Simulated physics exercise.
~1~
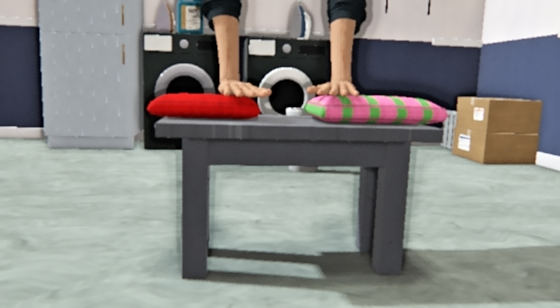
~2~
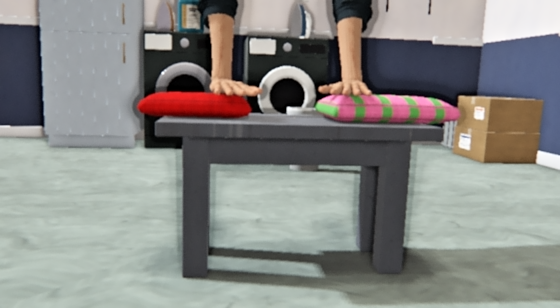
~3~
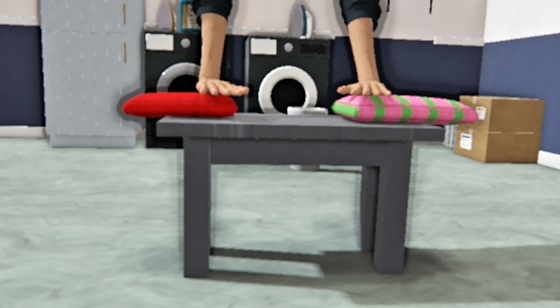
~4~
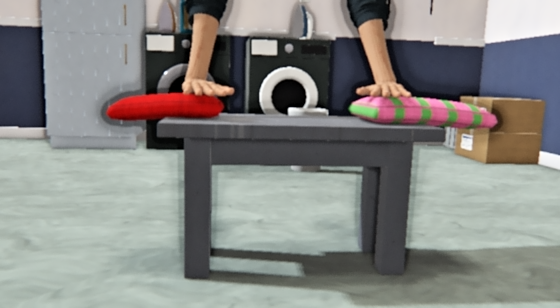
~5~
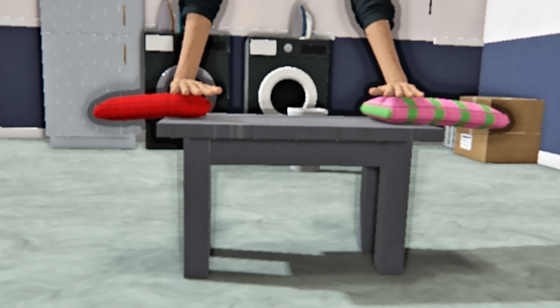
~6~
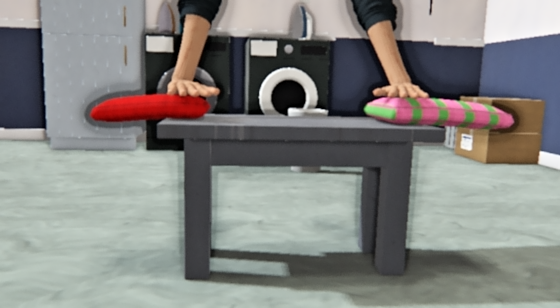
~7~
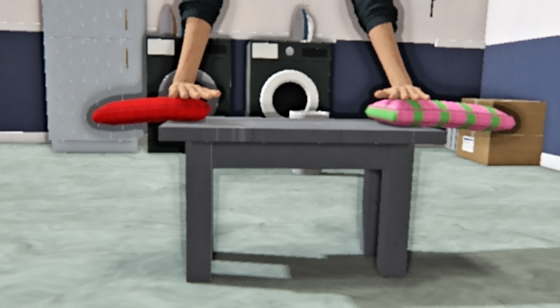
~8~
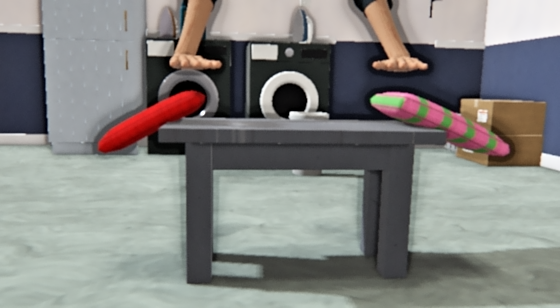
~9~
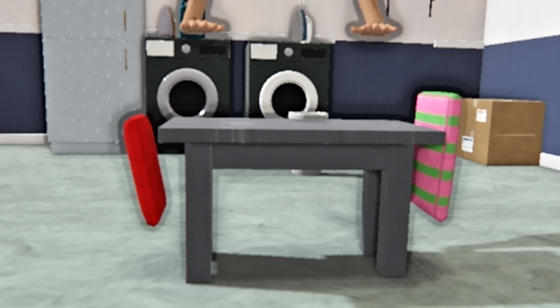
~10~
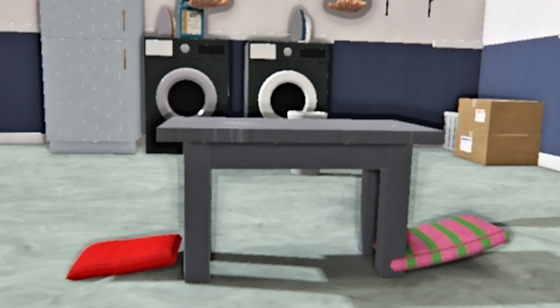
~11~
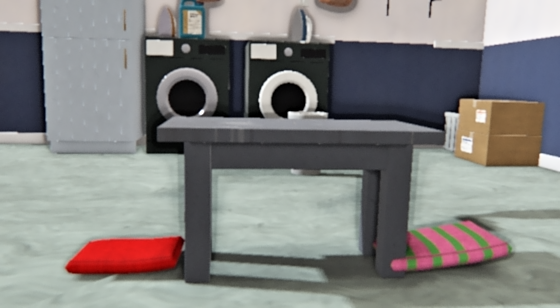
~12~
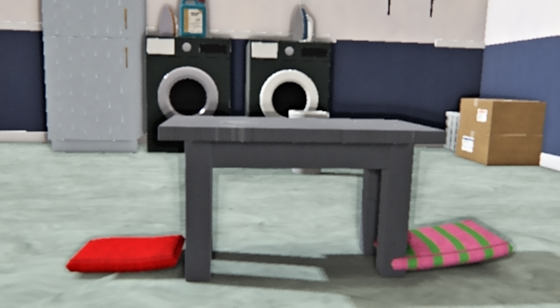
We see two hands slide a red sack and a pink, green-striped pillow apart toward opposite ends of a grey table, then lift away. Both tip outward and fall, ending on the floor, the red one at left and the pink one at right.
